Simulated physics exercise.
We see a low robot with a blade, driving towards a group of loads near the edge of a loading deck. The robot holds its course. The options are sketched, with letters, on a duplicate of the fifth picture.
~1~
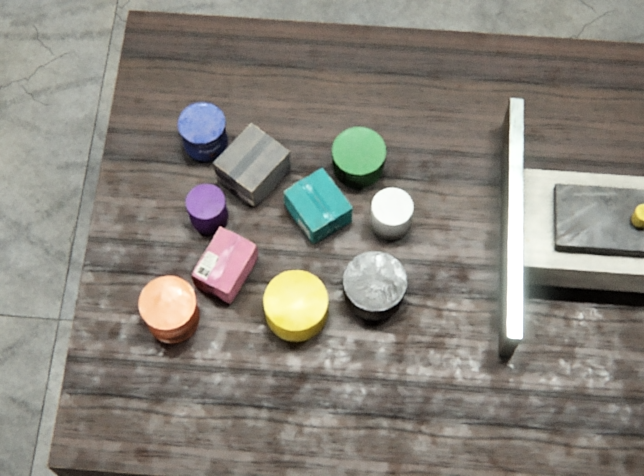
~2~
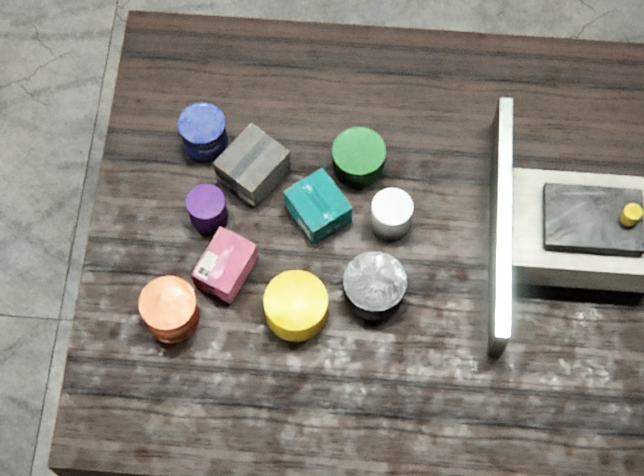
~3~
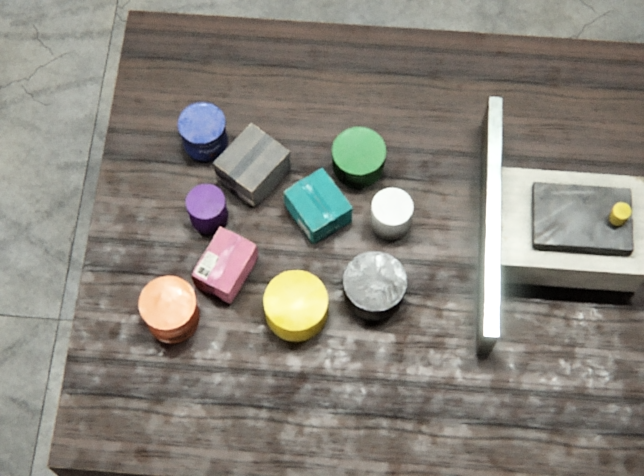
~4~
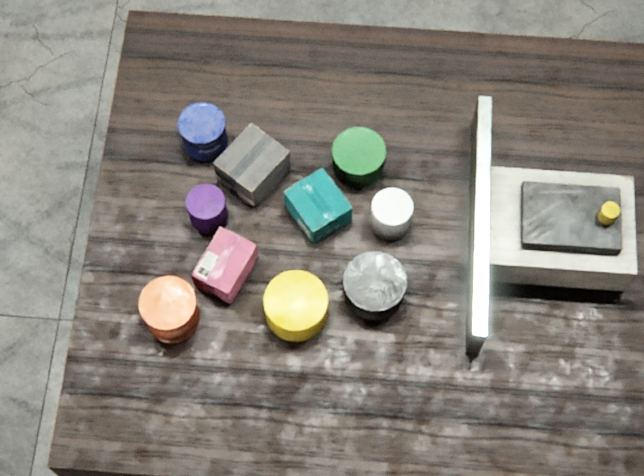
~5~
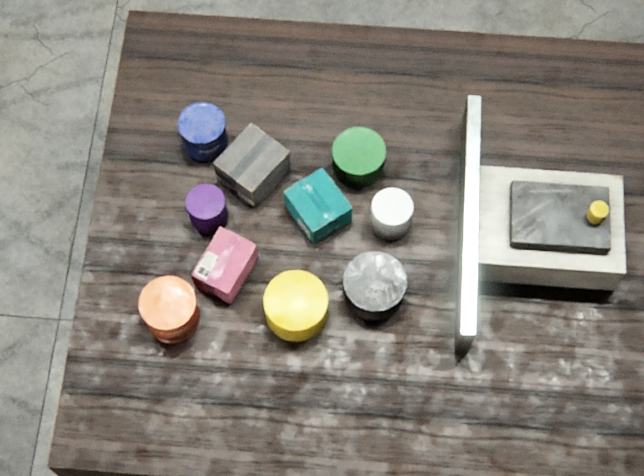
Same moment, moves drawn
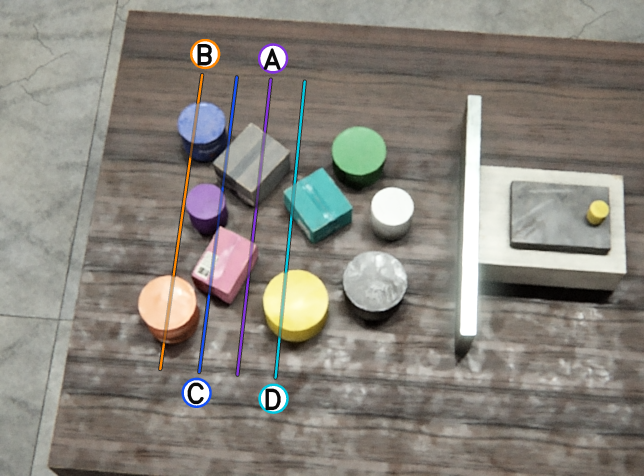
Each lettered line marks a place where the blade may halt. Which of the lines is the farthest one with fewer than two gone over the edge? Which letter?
B is the last line within the limit.
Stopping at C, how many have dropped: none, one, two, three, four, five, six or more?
The count is none.
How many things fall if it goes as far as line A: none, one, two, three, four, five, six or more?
In all, none.
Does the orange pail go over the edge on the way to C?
By then, no.
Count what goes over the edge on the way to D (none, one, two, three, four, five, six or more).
In all, none.
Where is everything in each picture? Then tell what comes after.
In the first picture, yellow canister (296, 306); black pail (375, 286); turquoise parcel (318, 207).
In the second picture, robot (586, 217); purple canister (207, 209).
In the third picture, robot (574, 217); white canister (391, 214).
In the fourth picture, robot (563, 216); orange pail (170, 310).
In the fifth picture, robot (552, 215); green pail (359, 158); yellow canister (296, 306); black pail (375, 286).
On the marked copy, A at (255, 218); B at (182, 213); C at (219, 216); D at (291, 221).
Taking B. A third of the way, robot (445, 208); yellow canister (268, 310); green pail (335, 156).
Two thirds of the way, robot (341, 200); purple canister (146, 203); blue pail (164, 112).
When it is over, robot (261, 195); purple canister over the edge; grey box (105, 152); one fallen.
As for the rest, A is within the limit but short; C is within the limit but short; D is within the limit but short.
